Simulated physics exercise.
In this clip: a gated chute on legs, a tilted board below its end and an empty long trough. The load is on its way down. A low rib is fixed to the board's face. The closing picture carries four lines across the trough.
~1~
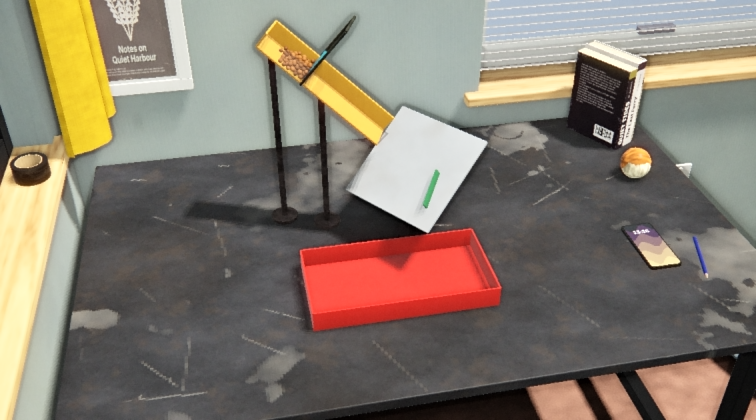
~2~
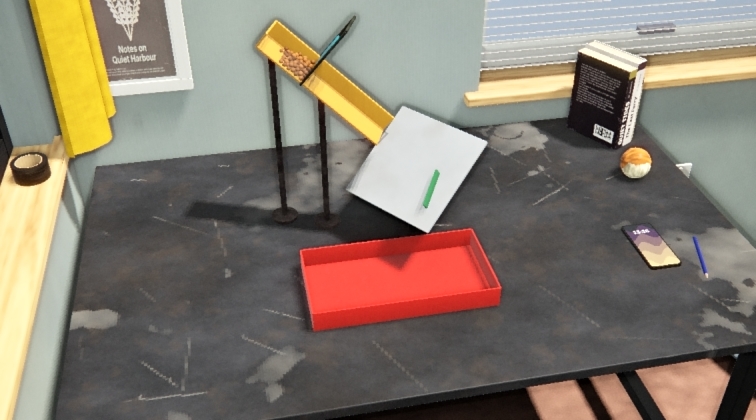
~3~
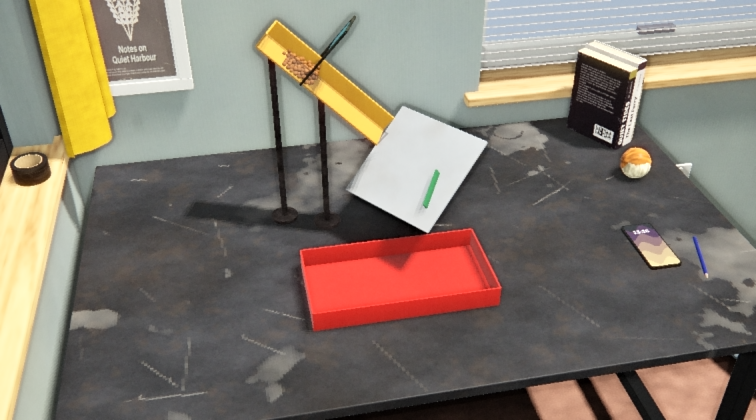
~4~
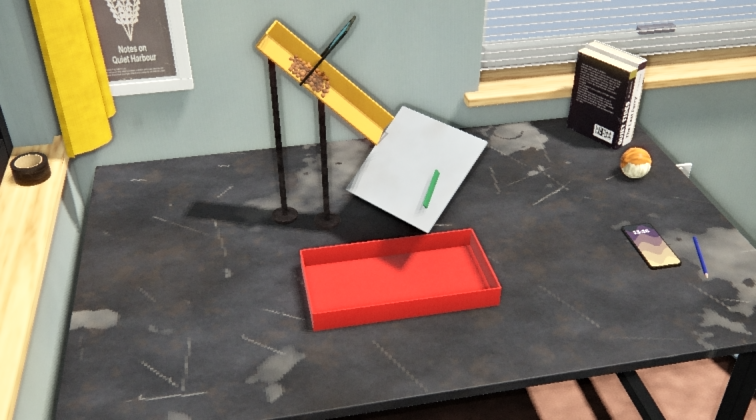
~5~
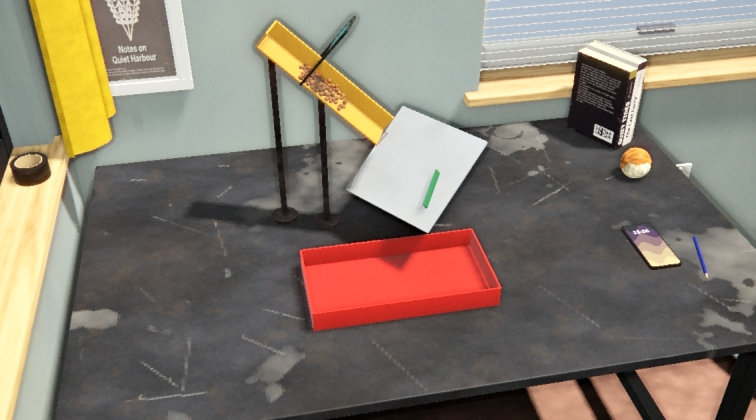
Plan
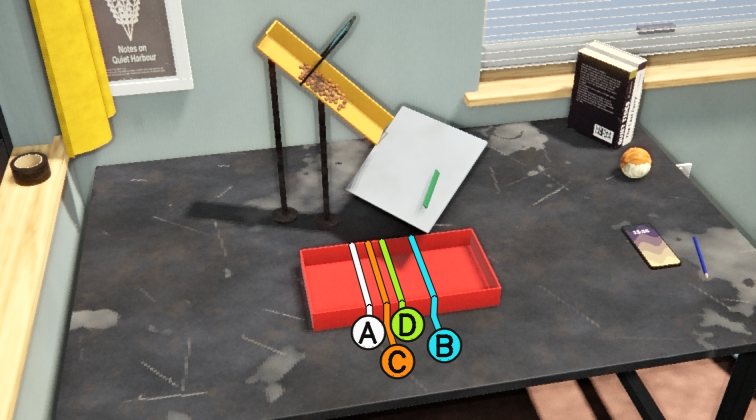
In this clip, a pen-like gate swings slightly on a yellow chute on black legs, and small brown balls slide down and rightward toward a tilted pale board with a green strip, above an empty red trough.
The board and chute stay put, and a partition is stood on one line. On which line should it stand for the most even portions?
Use line D.
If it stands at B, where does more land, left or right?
Left.
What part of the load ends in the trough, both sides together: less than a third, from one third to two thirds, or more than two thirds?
It is more than two thirds.
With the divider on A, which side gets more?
Right.
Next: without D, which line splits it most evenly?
That is line C.
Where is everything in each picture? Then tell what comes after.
In the first picture, load behind the gate at (300, 63), cereal balls; lip of the chute at (380, 137), sloping fairly steeply.
In the second picture, middle of the board at (414, 166), tilted fairly steeply; middle of its low edge at (385, 210); of its high edge at (443, 123).
In the third picture, front corners of the trough at (313, 314) and (501, 288), empty; front of the load at (316, 78).
In the fourth picture, middle of the load at (309, 75); its front at (327, 91), about a quarter of the way to the lip; rib from (436, 169) to (423, 205).
In the fifth picture, middle of the load at (324, 85); its front at (344, 107), about half of the way to the lip.
On the marked copy, line A crosses the front rim at (369, 306); line B crosses the front rim at (434, 297); line C crosses the front rim at (386, 304); line D crosses the front rim at (401, 301).
Choosing A, of what is caught, a stray few on the left of the divider, nearly all on the right.
Choosing B, of what is caught, nearly all on the left of the divider, a stray few on the right.
Choosing C, of what is caught, a small part on the left of the divider, most on the right.
Choosing D, of what is caught, about a third on the left of the divider, about two thirds on the right.
